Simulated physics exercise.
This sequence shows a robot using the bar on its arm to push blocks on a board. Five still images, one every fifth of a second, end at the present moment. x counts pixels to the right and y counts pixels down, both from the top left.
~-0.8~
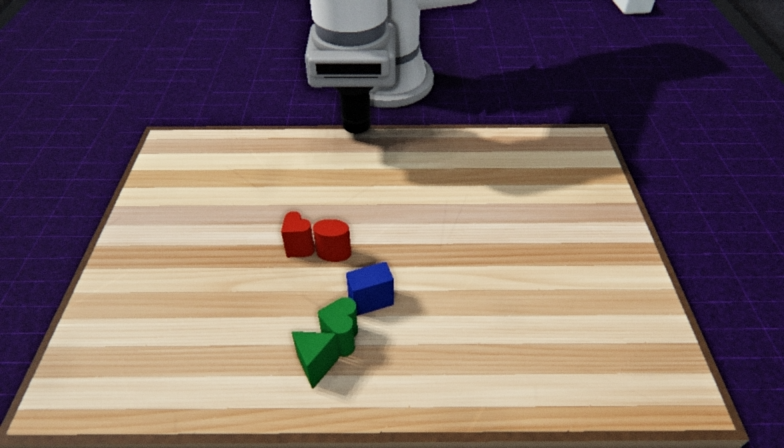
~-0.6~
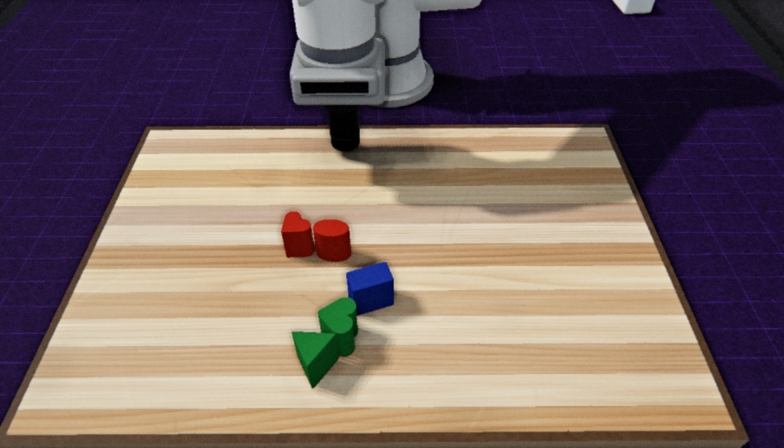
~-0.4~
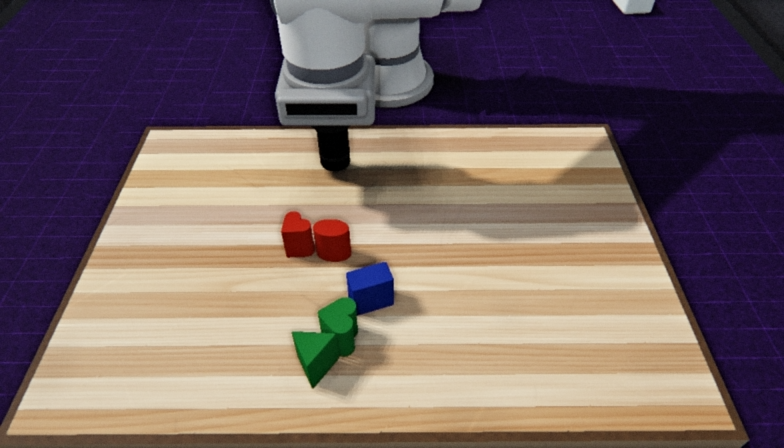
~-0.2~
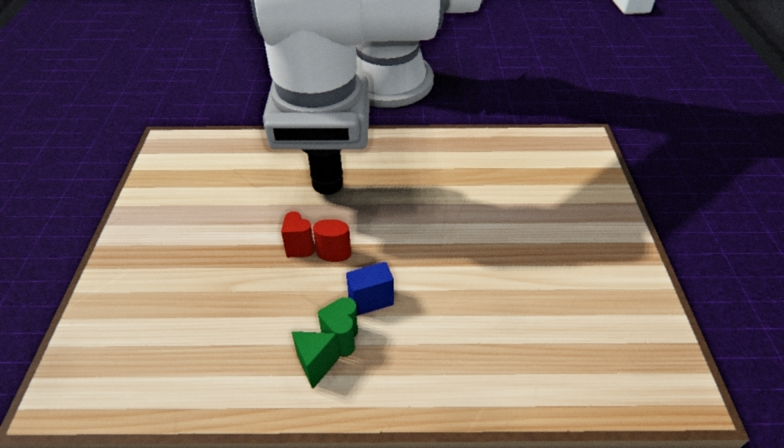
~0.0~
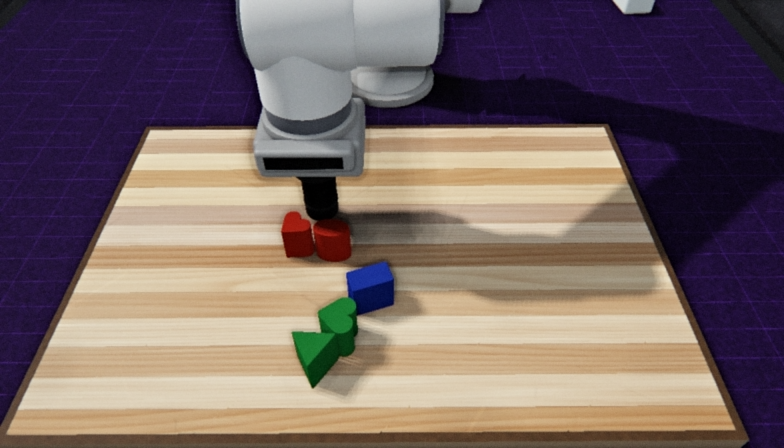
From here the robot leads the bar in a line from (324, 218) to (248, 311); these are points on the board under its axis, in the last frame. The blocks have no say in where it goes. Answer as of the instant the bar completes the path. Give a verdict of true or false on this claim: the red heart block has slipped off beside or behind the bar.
False
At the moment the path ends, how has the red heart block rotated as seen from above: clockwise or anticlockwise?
It turns round anticlockwise.
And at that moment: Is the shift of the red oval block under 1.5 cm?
My answer is yes.
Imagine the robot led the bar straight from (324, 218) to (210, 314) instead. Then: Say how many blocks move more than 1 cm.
Of all the blocks, just one travels more than a centimetre.
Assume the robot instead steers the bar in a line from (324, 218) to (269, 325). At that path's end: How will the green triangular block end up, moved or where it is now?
It is not moved.
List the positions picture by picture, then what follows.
In the first frame, bar's lower end at (357, 126); red heart block at (295, 222); red oval block at (331, 227).
In the second frame, bar at (346, 143); blocks still.
In the third frame, bar at (336, 163); blocks still.
In the fourth frame, bar at (328, 185); blocks still.
In the fifth frame, bar at (323, 210); red heart block at (295, 222); red oval block at (331, 227).
What follows on the original path. One third of the way, bar at (298, 239); red heart block at (281, 240), turned 25° anticlockwise.
Two thirds of the way, bar at (273, 270); red heart block at (253, 274), turned 25° anticlockwise.
At the end, bar at (245, 304); red heart block at (222, 311), turned 25° anticlockwise; red oval block still.
